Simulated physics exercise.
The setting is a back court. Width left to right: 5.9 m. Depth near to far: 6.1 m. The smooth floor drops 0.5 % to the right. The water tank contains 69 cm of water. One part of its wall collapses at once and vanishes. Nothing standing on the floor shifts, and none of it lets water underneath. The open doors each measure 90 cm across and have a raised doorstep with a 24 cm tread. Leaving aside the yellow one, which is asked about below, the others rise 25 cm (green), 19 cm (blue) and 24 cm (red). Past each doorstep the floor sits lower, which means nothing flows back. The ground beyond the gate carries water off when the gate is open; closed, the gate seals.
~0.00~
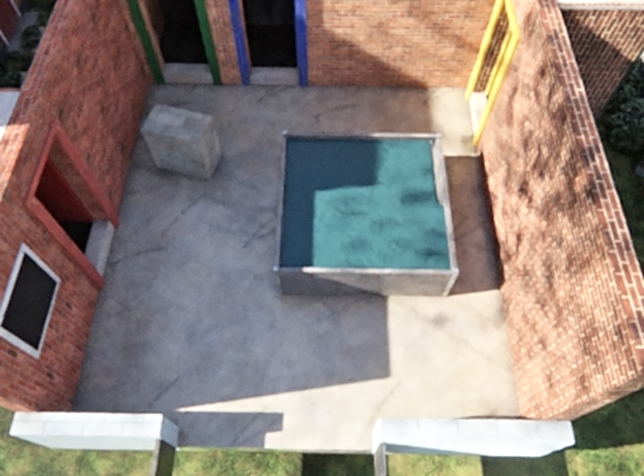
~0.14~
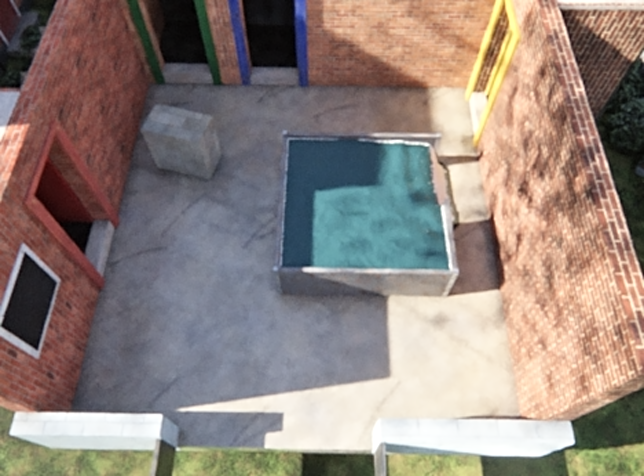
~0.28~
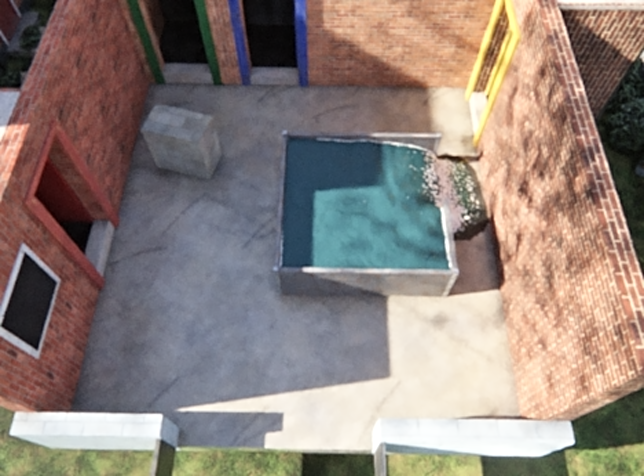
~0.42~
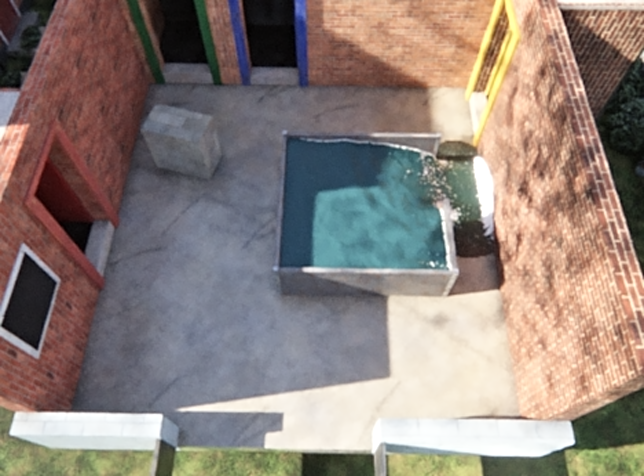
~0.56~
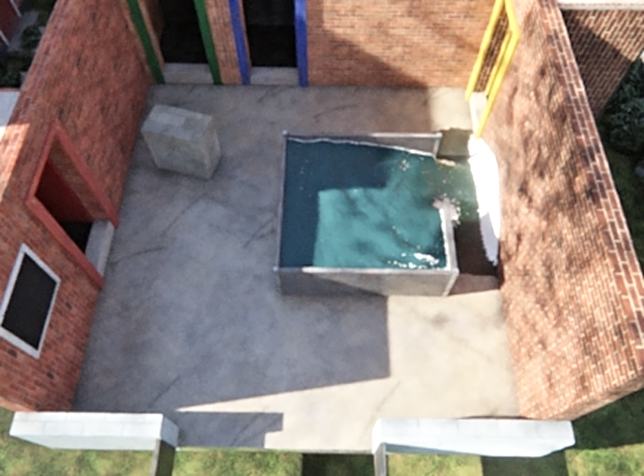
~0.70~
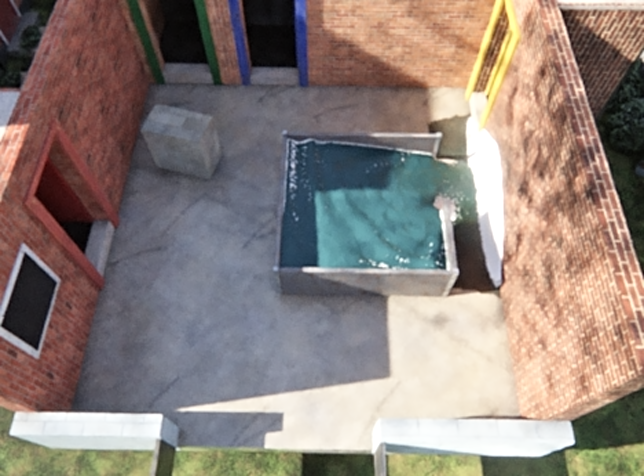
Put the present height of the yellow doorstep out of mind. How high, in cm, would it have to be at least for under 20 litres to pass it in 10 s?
At least about 24 cm.
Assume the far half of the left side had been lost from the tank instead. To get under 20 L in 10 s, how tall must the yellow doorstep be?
Minimum height: Approx. 14.5 cm.
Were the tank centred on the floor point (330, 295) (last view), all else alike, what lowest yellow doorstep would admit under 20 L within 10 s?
At least some 19 centimetres tall.
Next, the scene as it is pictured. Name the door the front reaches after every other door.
Red, last of all.
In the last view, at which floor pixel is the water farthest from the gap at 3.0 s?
The tip of the flood lies near (169, 88).
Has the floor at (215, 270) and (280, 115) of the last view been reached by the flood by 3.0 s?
Note: Point one not yet reached; point two reached.
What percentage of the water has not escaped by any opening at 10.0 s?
Something like 92 per cent of it remains.
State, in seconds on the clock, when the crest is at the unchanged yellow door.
Near 2.8 seconds.
After 1.4 s water covers 15 % of the floor, deepest (60 cm) near (476, 190); 20 cm at the yellow door, 0 litres in over its 21 cm doorstep.
After 3.0 s water covers 50 % of the floor, deepest (39 cm) near (452, 93); 24 cm at the yellow door, 11 litres in over its 21 cm doorstep.
After 10.0 s water covers 95 % of the floor, deepest (14 cm) near (273, 276); 11 cm at the yellow door, 33 litres in over its 21 cm doorstep.
At the yellow door as built, the water arrived by 0.7 s and peaked near 25 cm at 2.8 s.
Run again over the same 10 s with other heights there, 27 litres in over 22 cm, 6 litres over 29.5 cm. The limit of 20 litres is kept from about 24 cm up.
